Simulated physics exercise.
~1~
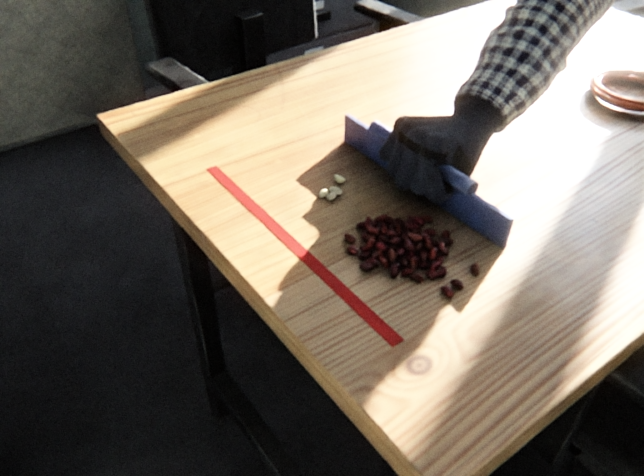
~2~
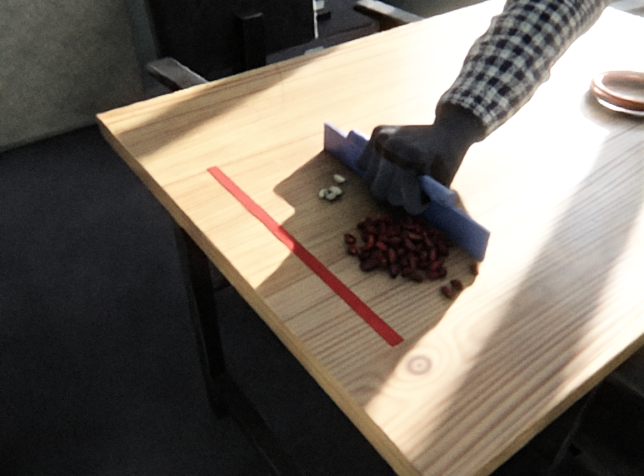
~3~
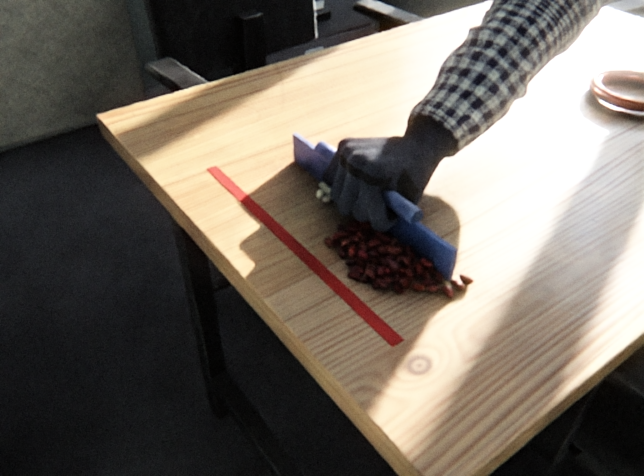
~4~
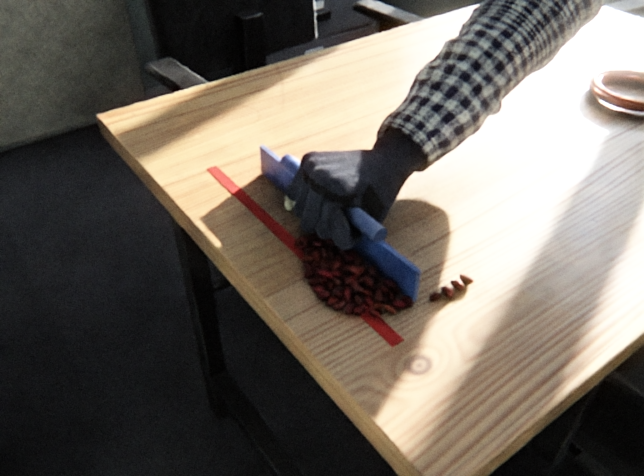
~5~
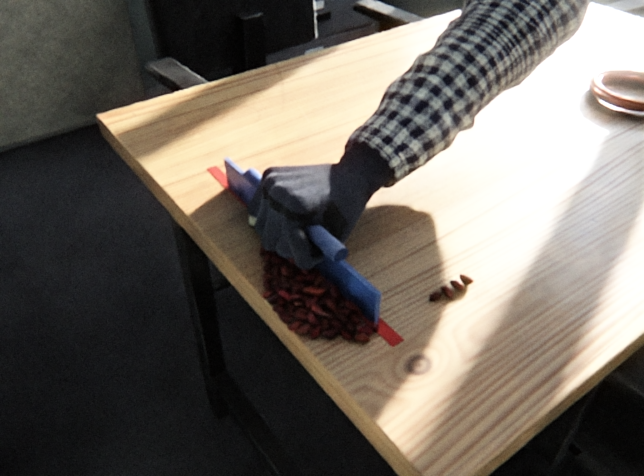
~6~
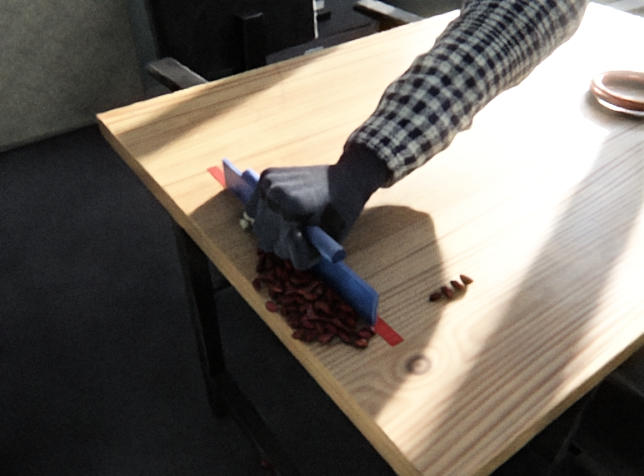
A gloved hand in a checked sleeve pushed a blue scraper left and down across a wooden table, sweeping dark red beans and a few pale ones toward the edge, then stopped at the red tape, leaving a few beans behind.
